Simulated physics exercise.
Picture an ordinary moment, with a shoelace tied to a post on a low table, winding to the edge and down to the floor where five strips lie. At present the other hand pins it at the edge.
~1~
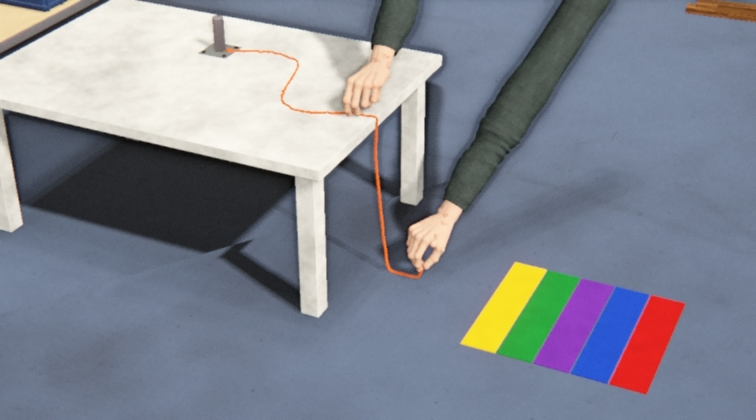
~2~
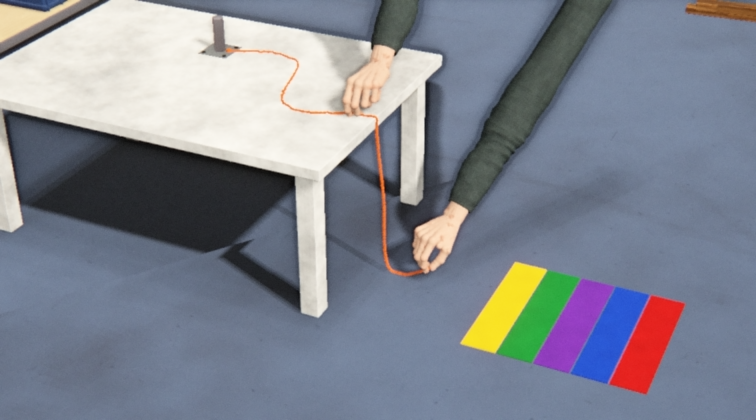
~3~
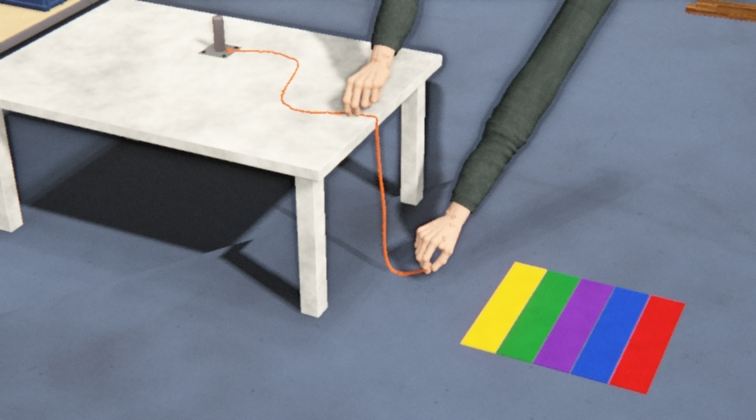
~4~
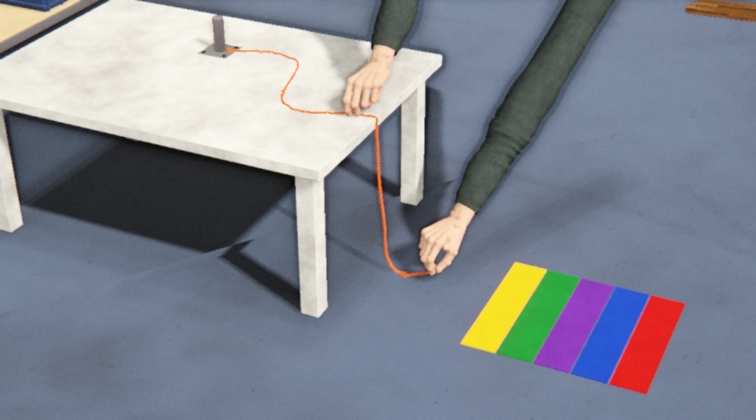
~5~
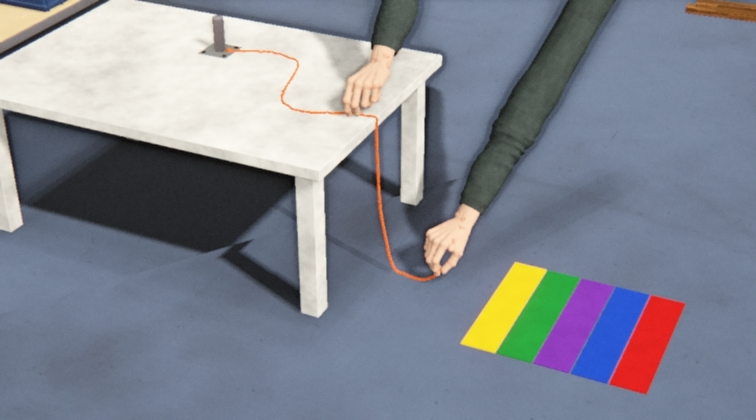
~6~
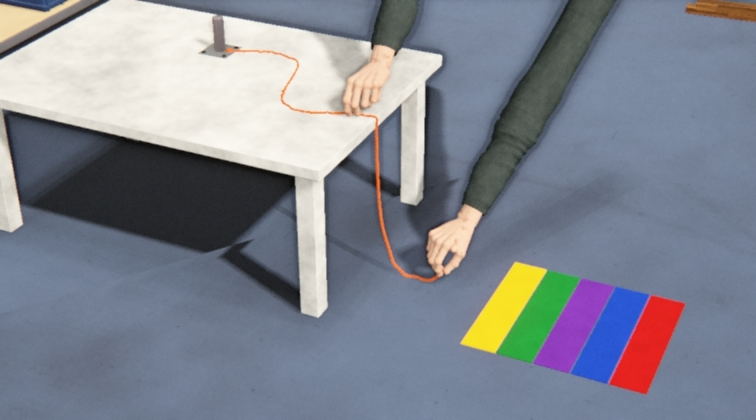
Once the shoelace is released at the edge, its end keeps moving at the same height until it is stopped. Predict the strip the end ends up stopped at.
The end ends up at the blue strip.
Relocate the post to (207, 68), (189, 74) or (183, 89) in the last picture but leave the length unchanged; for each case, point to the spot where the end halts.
In pixels, the answers are (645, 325), (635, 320) and (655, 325).
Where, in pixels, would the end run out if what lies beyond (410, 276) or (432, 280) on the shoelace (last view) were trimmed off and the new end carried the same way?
First try: Near (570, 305). Second try: Near (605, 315).
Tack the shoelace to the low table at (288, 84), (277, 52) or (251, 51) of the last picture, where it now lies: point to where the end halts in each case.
(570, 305), (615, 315), (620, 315).
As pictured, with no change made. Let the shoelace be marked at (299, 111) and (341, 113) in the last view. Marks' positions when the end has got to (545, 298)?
The first one ends up at (377, 112) and the second one at (387, 152).
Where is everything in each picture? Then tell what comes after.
The first frame shows end (423, 267); yellow (488, 332); green (524, 342); purple (560, 351); blue (597, 361); red (636, 372).
The second frame shows end (429, 269); shoelace through (260, 52) (296, 72) (286, 105) (361, 115) (382, 181) (385, 252).
The third frame shows end (431, 269).
The fourth frame shows end (435, 270); shoelace through (260, 52) (296, 72) (286, 105) (361, 115) (379, 181) (386, 253).
The fifth frame shows end (440, 271).
The sixth frame shows end (443, 272); shoelace through (260, 52) (296, 72) (286, 105) (361, 115) (378, 181) (390, 252).
Soon after, end near (545, 298); over green.
Then, end near (595, 310); over purple.
At full stretch, end near (624, 318); over blue. The end stops over the blue strip.
